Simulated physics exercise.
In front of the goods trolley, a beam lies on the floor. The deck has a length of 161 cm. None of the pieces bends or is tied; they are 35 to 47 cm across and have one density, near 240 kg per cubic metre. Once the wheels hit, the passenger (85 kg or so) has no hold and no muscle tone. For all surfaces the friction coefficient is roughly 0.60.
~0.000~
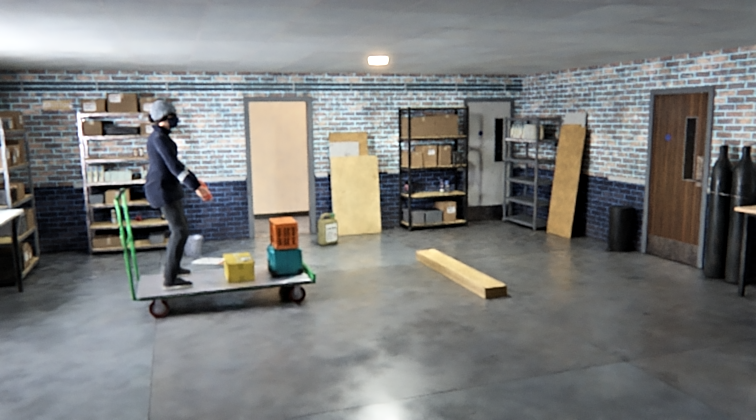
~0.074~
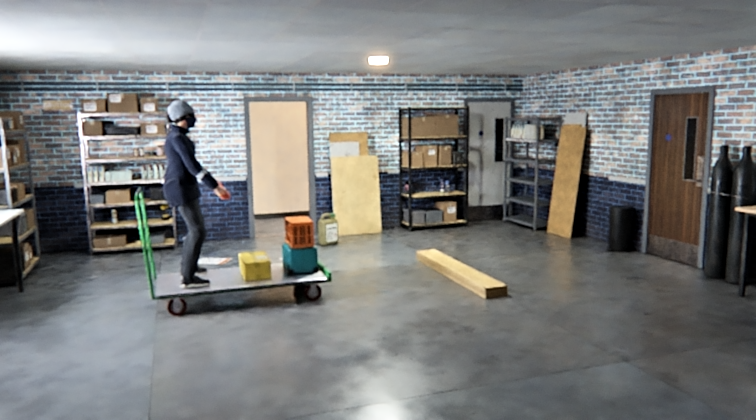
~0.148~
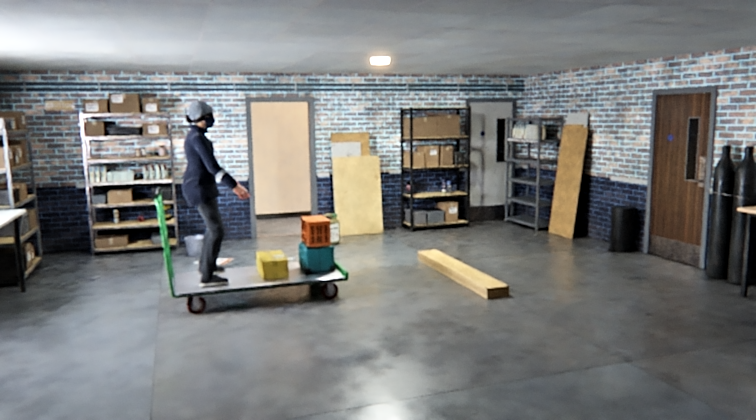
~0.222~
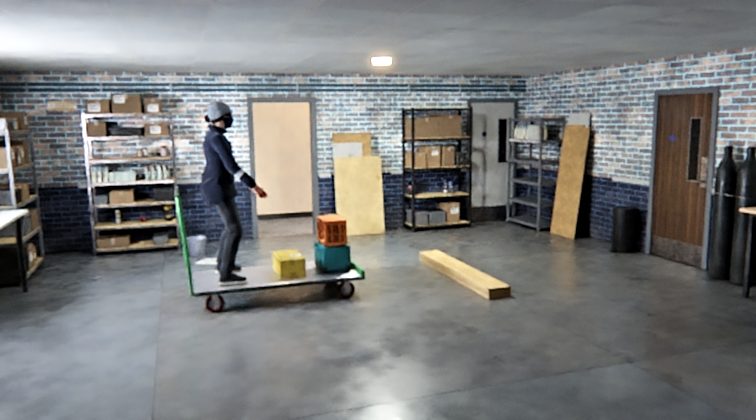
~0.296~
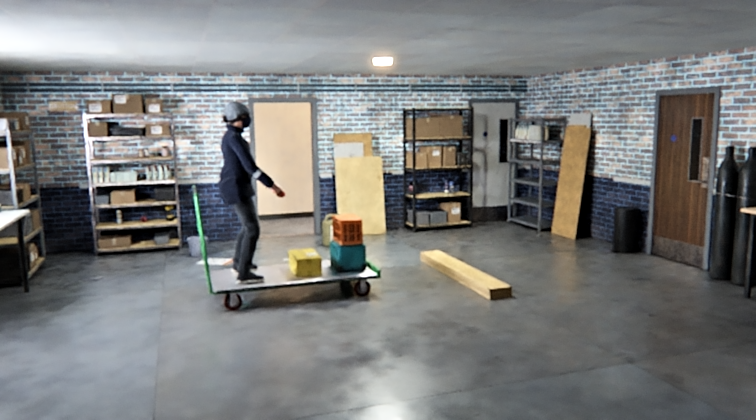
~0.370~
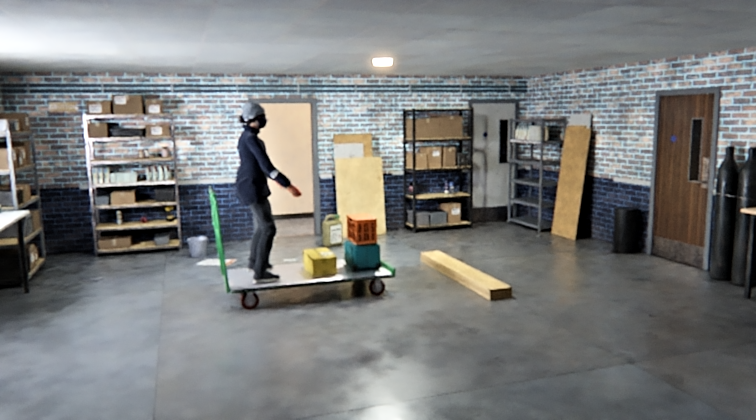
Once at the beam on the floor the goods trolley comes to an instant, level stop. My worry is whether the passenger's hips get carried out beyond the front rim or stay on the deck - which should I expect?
Expect them to stay on the deck.
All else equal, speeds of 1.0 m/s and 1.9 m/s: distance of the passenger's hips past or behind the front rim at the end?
First try: About 110 cm behind; second try: About 40 cm behind.
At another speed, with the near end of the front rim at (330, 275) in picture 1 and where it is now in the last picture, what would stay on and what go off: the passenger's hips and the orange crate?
The hips end up still in place and the orange one ends up no longer aboard.
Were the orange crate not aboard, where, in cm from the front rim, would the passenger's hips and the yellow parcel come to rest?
In that case hips 50 behind, yellow 50 behind.
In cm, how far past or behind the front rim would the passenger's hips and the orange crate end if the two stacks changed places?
Then the hips would end 50 cm behind the front rim, and the orange one 0 cm behind it.
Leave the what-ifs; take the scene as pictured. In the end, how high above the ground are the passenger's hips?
About 60 cm up.
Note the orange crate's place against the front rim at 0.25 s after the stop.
Its centre is around 20 cm past the front rim.
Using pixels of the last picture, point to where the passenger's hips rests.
Around (421, 229).
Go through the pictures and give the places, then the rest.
Hips (164, 189), yellow parcel (239, 267), rim corner (314, 280); 0 cm covered, 168 to go, in the first picture.
Hips (181, 188), yellow parcel (255, 266), rim corner (330, 278); 16 cm covered, 152 to go, in the second picture.
Hips (200, 188), yellow parcel (272, 265), rim corner (347, 277); 31 cm covered, 137 to go, in the third picture.
Hips (218, 187), yellow parcel (289, 264), rim corner (364, 276); 47 cm covered, 121 to go, in the fourth picture.
Hips (236, 186), yellow parcel (305, 262), rim corner (379, 274); 63 cm covered, 105 to go, in the fifth picture.
Hips (252, 186), yellow parcel (320, 262), rim corner (394, 274); 78 cm covered, 90 to go. Speed about 2.1 m/s, in the sixth picture.
After 0.80 s the deck stops.
After 1.05 s the passenger's hips are 82 cm behind the rim, near (389, 206) in the last picture's view.
After 1.35 s the passenger's hips are 68 cm behind the rim, near (401, 220) in the last picture's view.
After 1.80 s the passenger's hips are 42 cm behind the rim, near (424, 225) in the last picture's view.
When all is still (3.1 s), past the rim, orange crate; behind it, teal suitcase, yellow parcel and the passenger's hips.
